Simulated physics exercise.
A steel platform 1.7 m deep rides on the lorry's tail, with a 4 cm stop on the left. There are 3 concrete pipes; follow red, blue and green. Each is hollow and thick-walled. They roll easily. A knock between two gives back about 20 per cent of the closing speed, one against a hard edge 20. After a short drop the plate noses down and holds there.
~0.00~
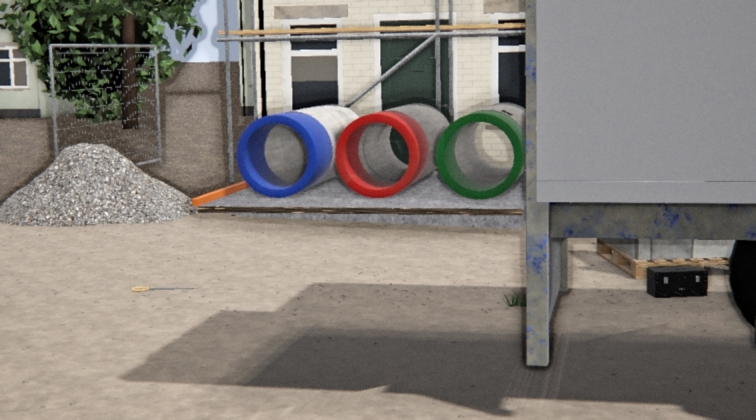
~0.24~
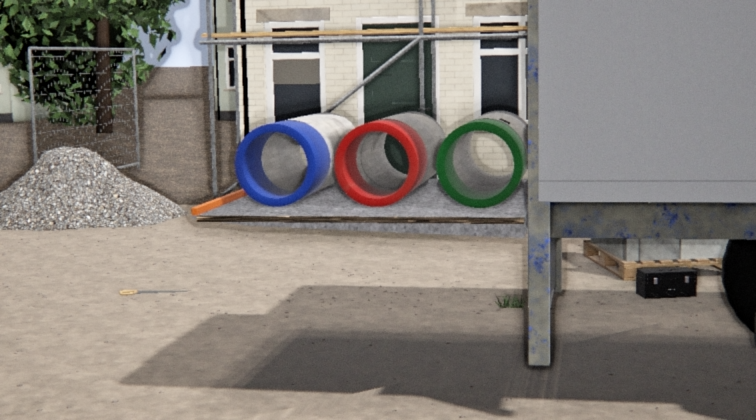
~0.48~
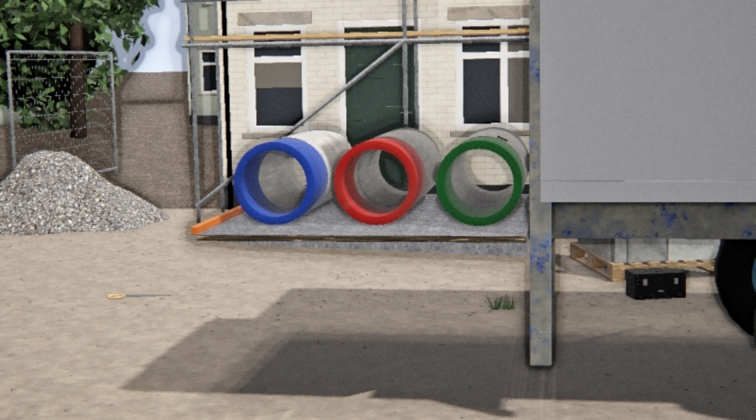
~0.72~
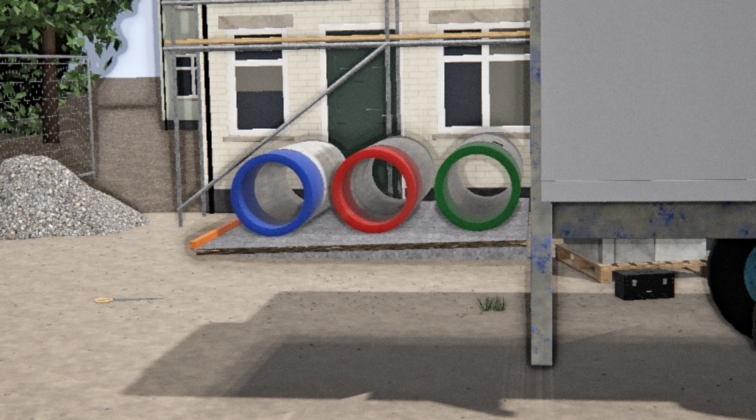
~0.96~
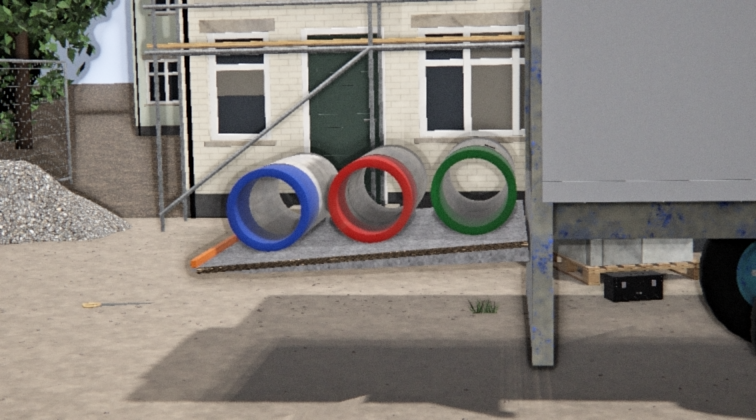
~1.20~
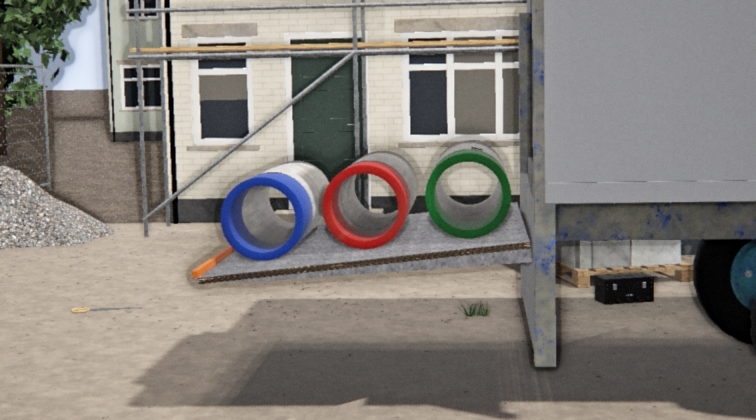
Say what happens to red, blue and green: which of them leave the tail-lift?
The red one is held back; the blue one is held back; the green one remains on the lift.
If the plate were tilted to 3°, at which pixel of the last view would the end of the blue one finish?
Near (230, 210).
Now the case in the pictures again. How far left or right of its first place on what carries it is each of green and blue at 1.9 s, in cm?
Green 25 left, blue 20 left.
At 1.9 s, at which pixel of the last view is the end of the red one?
At about (319, 213).
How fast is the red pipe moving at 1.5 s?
Roughly 0.3 m/s.
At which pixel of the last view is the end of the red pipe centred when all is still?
At about (309, 214).
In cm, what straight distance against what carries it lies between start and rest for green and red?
Moved: Green 40, red 30.
Then, 1.5 s in, red is on the plate, 75 cm from the stop, rolling left; blue is on the plate, 20 cm from the stop, rolling left; green is on the plate, 130 cm from the stop, rolling left; 0 of 3 are off.
Then, 1.9 s in, red is on the plate, 60 cm from the stop, rolling left; blue is on the plate, 10 cm from the stop; green is on the plate, 115 cm from the stop, rolling left; 0 of 3 are off.
In the end (2.3 s), red is on the plate, 55 cm from the stop; blue is on the plate, 10 cm from the stop; green is on the plate, 100 cm from the stop; 0 of 3 are off.
